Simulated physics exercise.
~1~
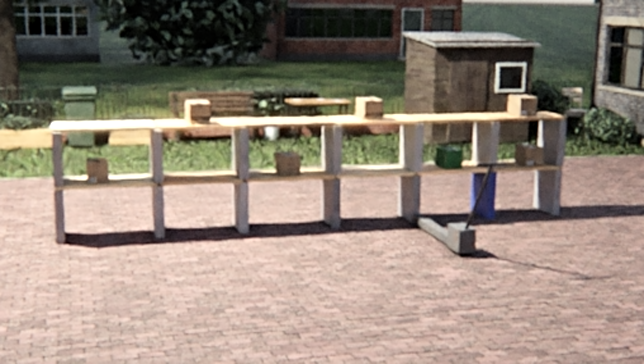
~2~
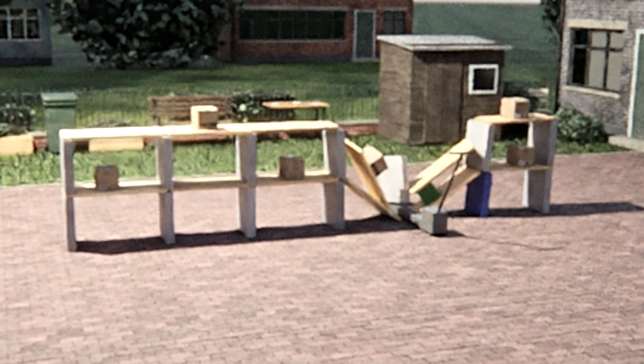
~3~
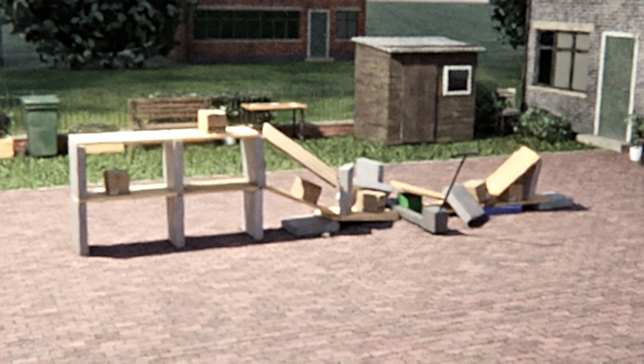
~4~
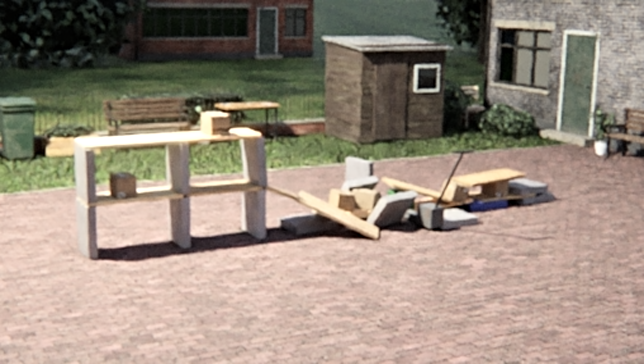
A brick-paved yard, with grass, a wooden shed and brick buildings behind it, is seen from slightly above as the view drifts gently sideways. A long two-tier shelf of pale boards on grey uprights carries tan cartons, with a green carton and a blue upright toward the right, where a grey floor jack sits at the base. The shelf gives way around the jack, boards folding into a V and cartons sliding down. The right end then collapses and the blue upright topples. Finally the left section still stands, its cartons in place, beside a low heap of debris.
